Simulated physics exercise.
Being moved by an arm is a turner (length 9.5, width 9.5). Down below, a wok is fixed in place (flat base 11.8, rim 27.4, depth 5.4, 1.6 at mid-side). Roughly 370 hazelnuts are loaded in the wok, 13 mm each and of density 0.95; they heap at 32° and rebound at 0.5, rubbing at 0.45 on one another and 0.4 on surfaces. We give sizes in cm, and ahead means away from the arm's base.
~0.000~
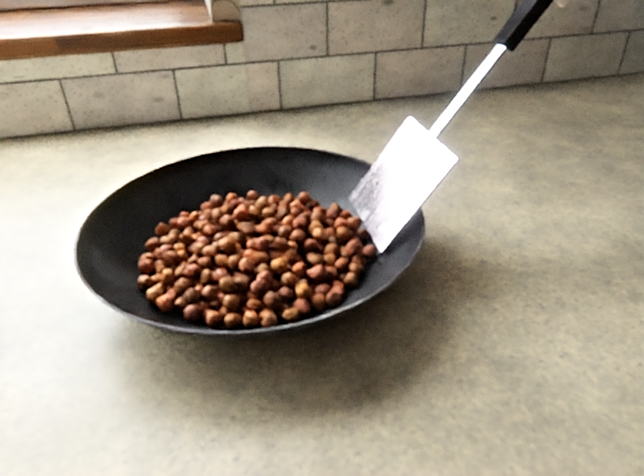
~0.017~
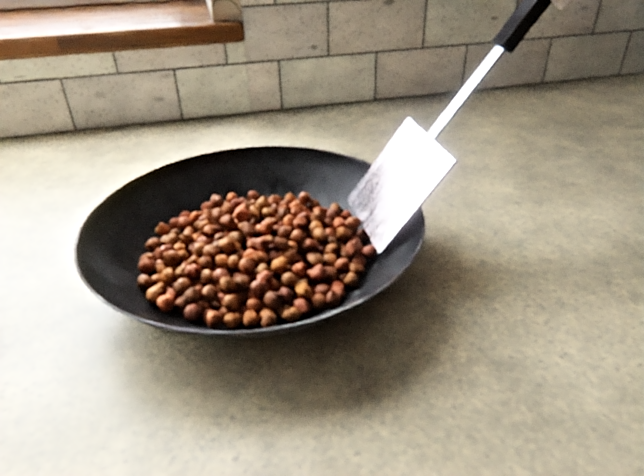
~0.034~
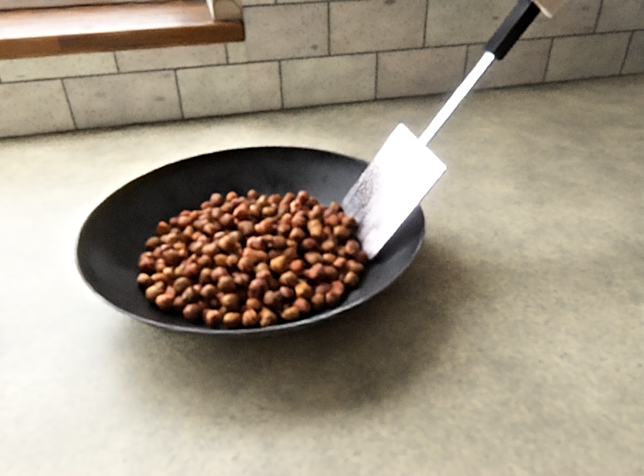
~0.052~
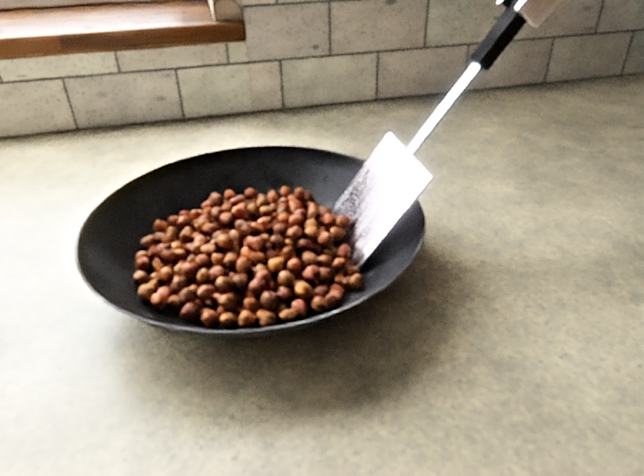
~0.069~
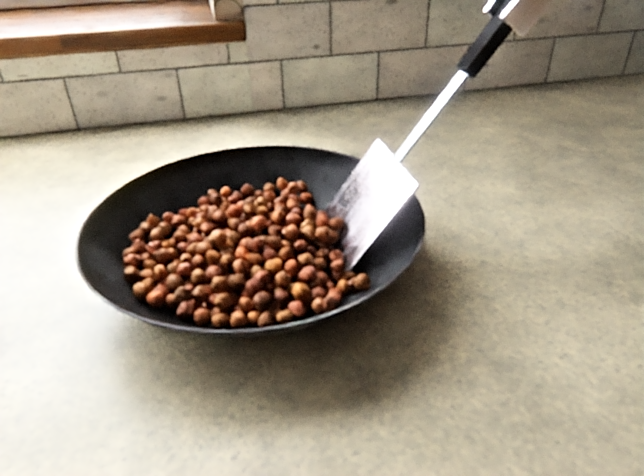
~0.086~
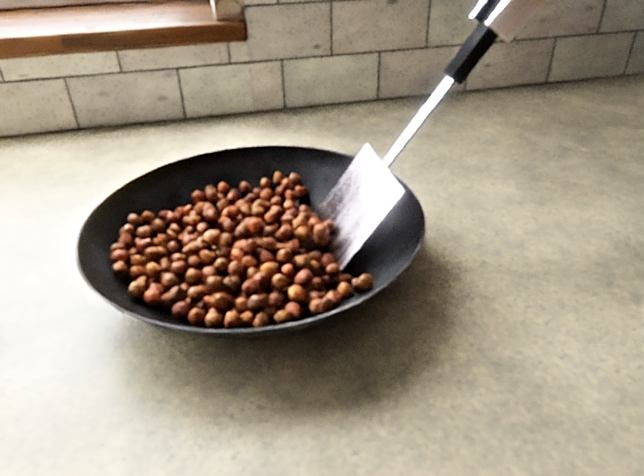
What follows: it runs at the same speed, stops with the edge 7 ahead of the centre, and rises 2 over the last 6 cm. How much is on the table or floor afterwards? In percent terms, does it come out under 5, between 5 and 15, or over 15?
It comes out between 5 and 15 %.
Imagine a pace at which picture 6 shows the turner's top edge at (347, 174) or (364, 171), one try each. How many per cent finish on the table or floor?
I'd estimate close to 40 and 25 in a hundred.
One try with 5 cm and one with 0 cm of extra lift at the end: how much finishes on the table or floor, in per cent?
Close to 15 and 10 percent respectively.
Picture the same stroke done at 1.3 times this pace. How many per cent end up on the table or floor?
About 20 per cent.
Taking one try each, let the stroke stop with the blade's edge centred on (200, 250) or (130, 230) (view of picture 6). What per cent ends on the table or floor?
Try 1: Approx. 5 %; try 2: Approx. 45 %.
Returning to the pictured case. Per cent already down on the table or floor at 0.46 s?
Around 8 %.
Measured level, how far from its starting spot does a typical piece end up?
Distance: Near 5 cm.
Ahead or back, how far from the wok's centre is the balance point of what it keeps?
Offset forward: Around 5.0 cm.
By 0.16 s, sloping 53°, highest piece 6 above the table; 370 in the wok.
By 0.23 s, sloping 53°, highest piece 6 above the table; 370 in the wok.
By 0.46 s, sloping 53°, highest piece 8 above the table; 335 in the wok, 27 on the table or floor, 8 on the blade or in flight.
By 1.51 s, sloping 53°, highest piece 7 above the table; 333 in the wok, 37 on the table or floor.
Final count, 333 in the wok, 37 on the table or floor. That is 10 % on the table or floor.
